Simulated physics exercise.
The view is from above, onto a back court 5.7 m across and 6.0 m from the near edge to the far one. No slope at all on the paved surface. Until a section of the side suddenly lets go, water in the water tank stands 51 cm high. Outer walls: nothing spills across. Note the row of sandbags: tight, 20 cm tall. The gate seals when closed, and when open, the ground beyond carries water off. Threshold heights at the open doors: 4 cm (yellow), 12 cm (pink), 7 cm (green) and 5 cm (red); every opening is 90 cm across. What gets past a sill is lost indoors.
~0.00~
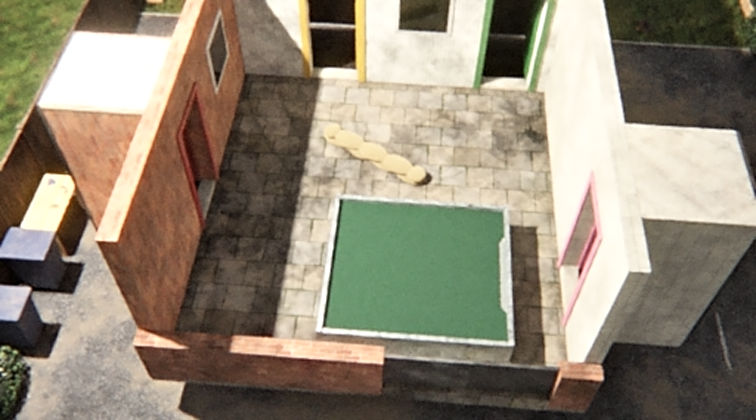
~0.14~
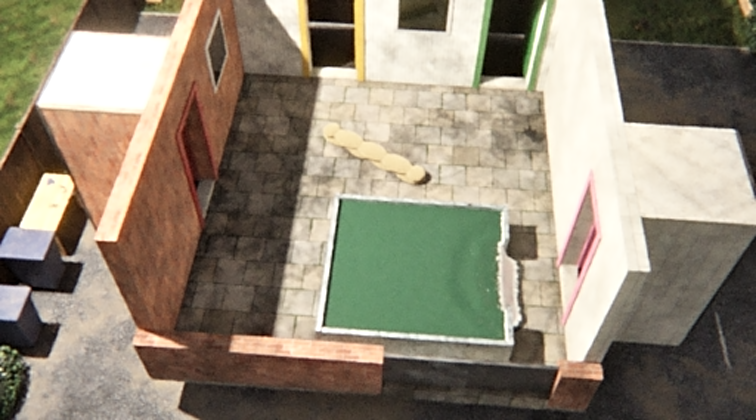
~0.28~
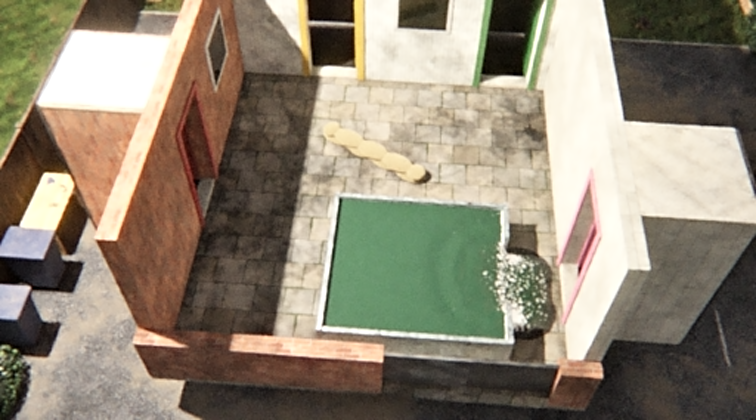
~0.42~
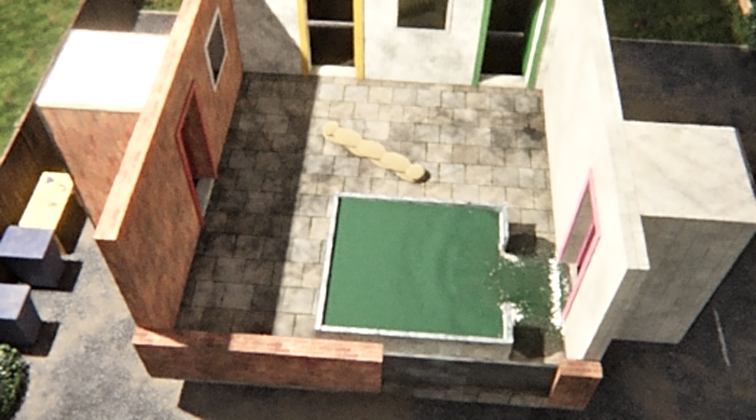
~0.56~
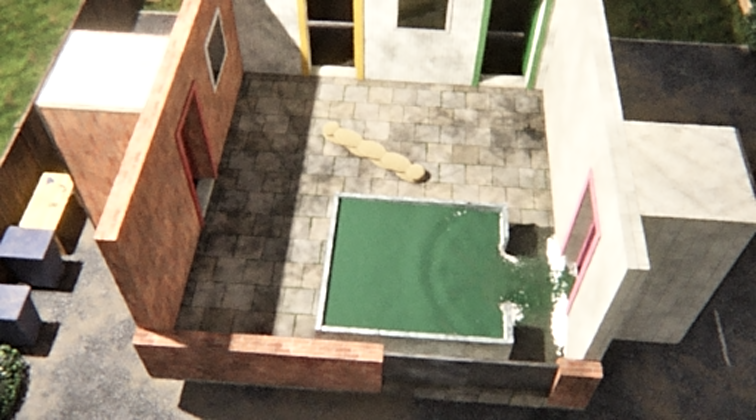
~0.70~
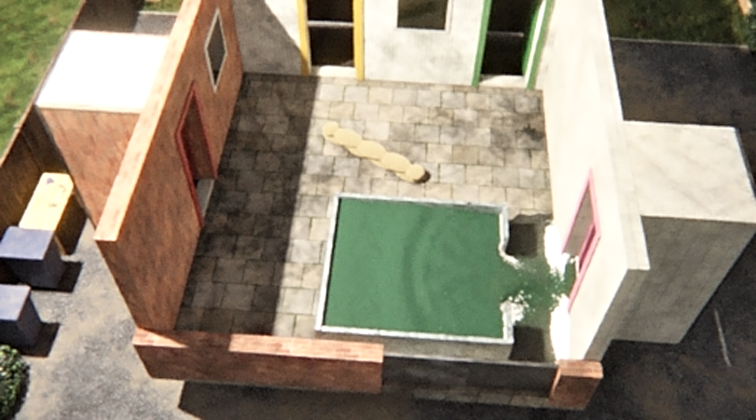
Green water lies still in a square tank on a paved, walled court, near a short row of sandbags, until the tank's right side breaks open. A frothy white surge bursts through the gap, then spreads across the narrow strip of paving to the pink-framed opening in the right wall, while ripples curve across the tank.
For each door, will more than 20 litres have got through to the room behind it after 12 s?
The yellow door: No, not more than 20 litres; the pink door: Yes, more than 20 litres; the green door: Yes, more than 20 litres; the red door: No, not more than 20 litres.
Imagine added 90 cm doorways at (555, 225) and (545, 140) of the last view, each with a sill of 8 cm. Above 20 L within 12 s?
Taking them in order, the first is too much and the second fine.
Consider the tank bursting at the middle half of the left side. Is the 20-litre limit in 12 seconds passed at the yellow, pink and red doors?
Then yellow exceeds it, pink does not exceed it, red exceeds it.
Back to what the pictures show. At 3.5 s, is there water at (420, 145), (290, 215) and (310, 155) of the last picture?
Going in order, covered, then clear, then clear.
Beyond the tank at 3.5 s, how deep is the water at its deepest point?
Roughly 29 cm.
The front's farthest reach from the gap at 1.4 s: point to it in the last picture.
Near (546, 161).
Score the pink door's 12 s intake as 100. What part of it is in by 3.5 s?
Some 70 in a hundred.
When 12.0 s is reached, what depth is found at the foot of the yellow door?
7.5 cm.
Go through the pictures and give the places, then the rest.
Still water, 51 cm deep, in the water tank at (418, 268), in the first picture.
The front is at a hidden place, 0.6 m from the gap at (502, 285); 0.3 m2 of floor is under water; 51 cm left at the back of the water tank, in the second picture.
The front is at (545, 267), 0.8 m from the gap at (502, 286); 0.9 m2 of floor is under water; 51 cm left at the back of the water tank, in the third picture.
The front is at (554, 248), 1.2 m from the gap at (501, 285); 1.5 m2 of floor is under water; 51 cm left at the back of the water tank, in the fourth picture.
The front is at (553, 233), 1.4 m from the gap at (501, 285); 1.8 m2 of floor is under water; 51 cm left at the back of the water tank, in the fifth picture.
Water pours out at (501, 284) and has run 1.7 m, to (551, 218); typically 14 cm deep outside, 51 cm at the water tank's back, in the sixth picture.
After 1.4 s water covers 15 % of the floor and is deepest (38 cm) near (558, 294); yellow door not reached, pink door 38 cm at the sill, 165 L in, green door not reached, red door not reached.
After 2.2 s water covers 25 % of the floor and is deepest (38 cm) near (559, 304); yellow door not reached, pink door 38 cm at the sill, 328 L in, green door not reached, red door not reached.
After 3.5 s water covers 45 % of the floor and is deepest (29 cm) near (559, 304); yellow door not reached, pink door 29 cm at the sill, 539 L in, green door 13 cm at the sill, 7 L in, red door not reached.
After 7.0 s water covers 80 % of the floor and is deepest (20 cm) near (566, 383); yellow door 4 cm at the sill, 0 L in, pink door 19 cm at the sill, 745 L in, green door 11 cm at the sill, 41 L in, red door 3 cm at the sill, 0 L in.
After 12.0 s water covers 90 % of the floor and is deepest (12 cm) near (566, 383); yellow door 7 cm at the sill, 6 L in, pink door 12 cm at the sill, 788 L in, green door 8 cm at the sill, 61 L in, red door 6 cm at the sill, 1 L in.
